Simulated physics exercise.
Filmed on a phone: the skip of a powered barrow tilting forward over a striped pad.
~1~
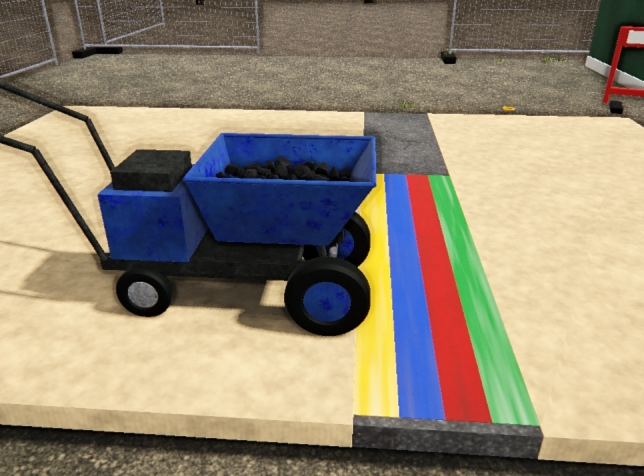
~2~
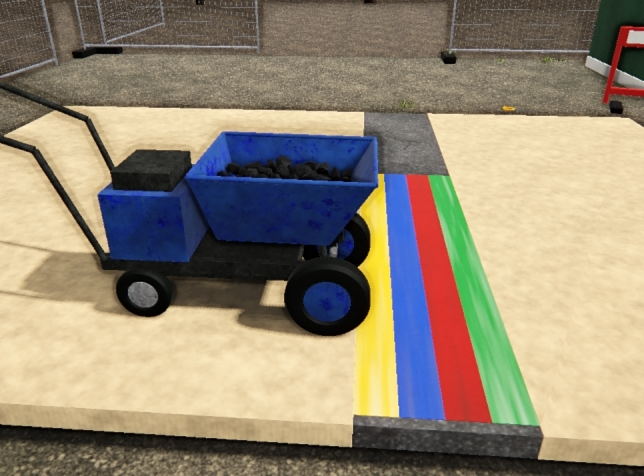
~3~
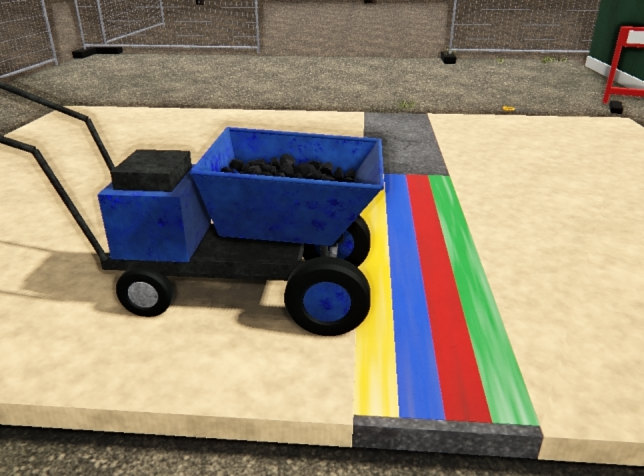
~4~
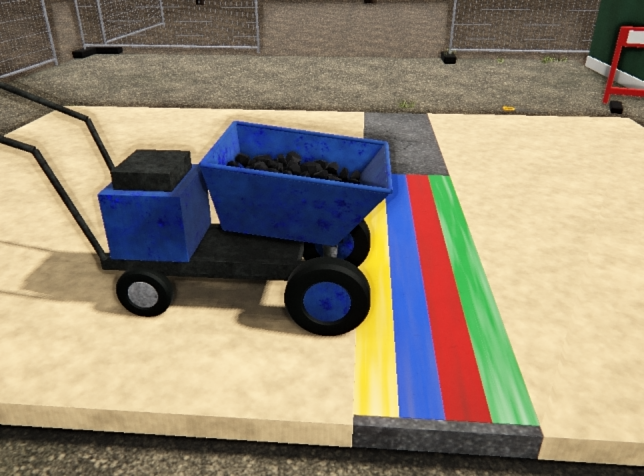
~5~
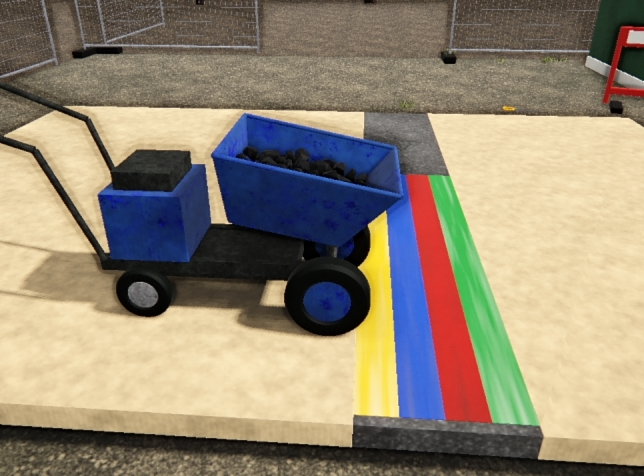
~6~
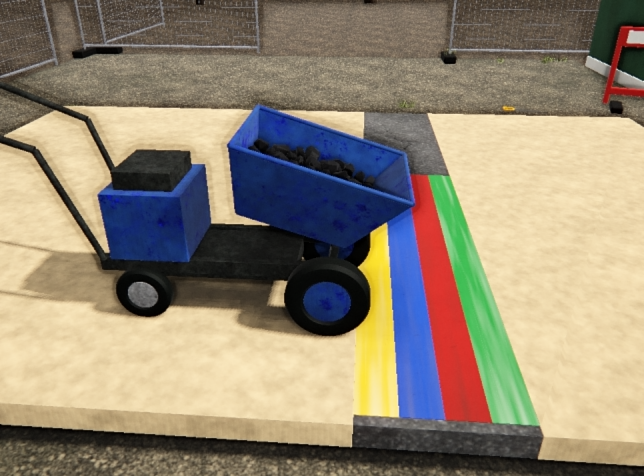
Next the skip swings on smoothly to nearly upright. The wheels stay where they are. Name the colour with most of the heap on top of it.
Green.
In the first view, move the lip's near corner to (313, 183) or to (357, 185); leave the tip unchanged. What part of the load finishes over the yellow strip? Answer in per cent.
About 0 percent at the first place and about 0 percent at the second.
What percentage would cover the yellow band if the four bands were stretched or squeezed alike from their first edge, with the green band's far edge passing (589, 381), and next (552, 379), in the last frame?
Roughly 0 per cent first, then 0 per cent.
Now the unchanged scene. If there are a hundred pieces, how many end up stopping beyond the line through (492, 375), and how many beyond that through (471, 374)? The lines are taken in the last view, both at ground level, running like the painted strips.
The first comes to 50 %, the second to 60 %.
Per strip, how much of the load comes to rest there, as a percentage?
Yellow strip about 0 per cent, blue strip about 0 per cent, red strip about 10 per cent, green strip about 30 per cent.
Soon after the last picture, skip tipped steeply; all in the skip.
A little later, skip tipped right over; nearly all in the skip; a stray few over the red strip; a small part over the green strip.
Later still, skip tipped right over; about a third in the skip; a small part over the red strip; about a quarter over the green strip; about a quarter off the paint.
At rest, skip tipped right over; about a third in the skip; none over the yellow strip; a stray few over the blue strip; a small part over the red strip; about a third over the green strip; about a quarter off the paint.
